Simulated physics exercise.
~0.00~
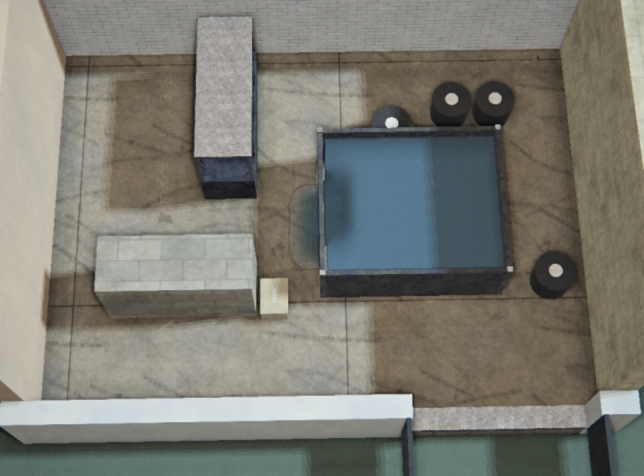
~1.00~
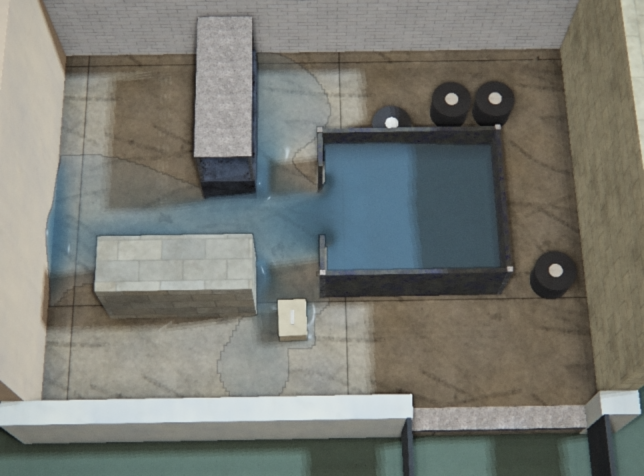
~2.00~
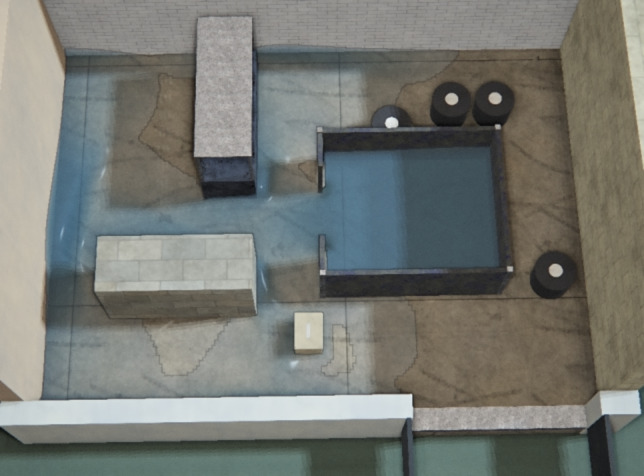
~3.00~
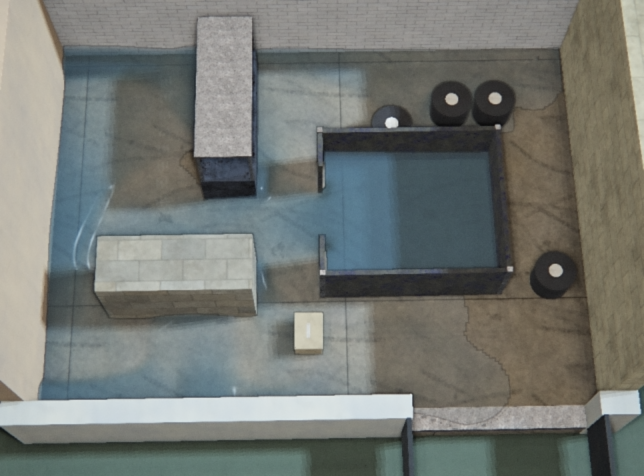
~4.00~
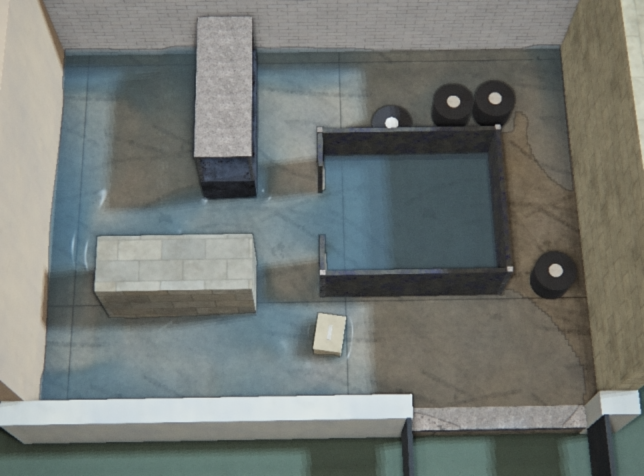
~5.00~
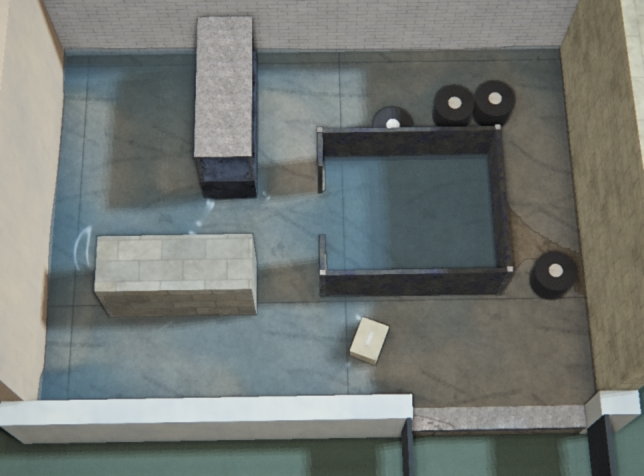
A dark-walled tank of water gave way on its left side, and the water spread across the floor around two big blocks, pushing a small pale box gradually right and slightly down until it sat tilted below the tank, while the dark round tubs stayed put.
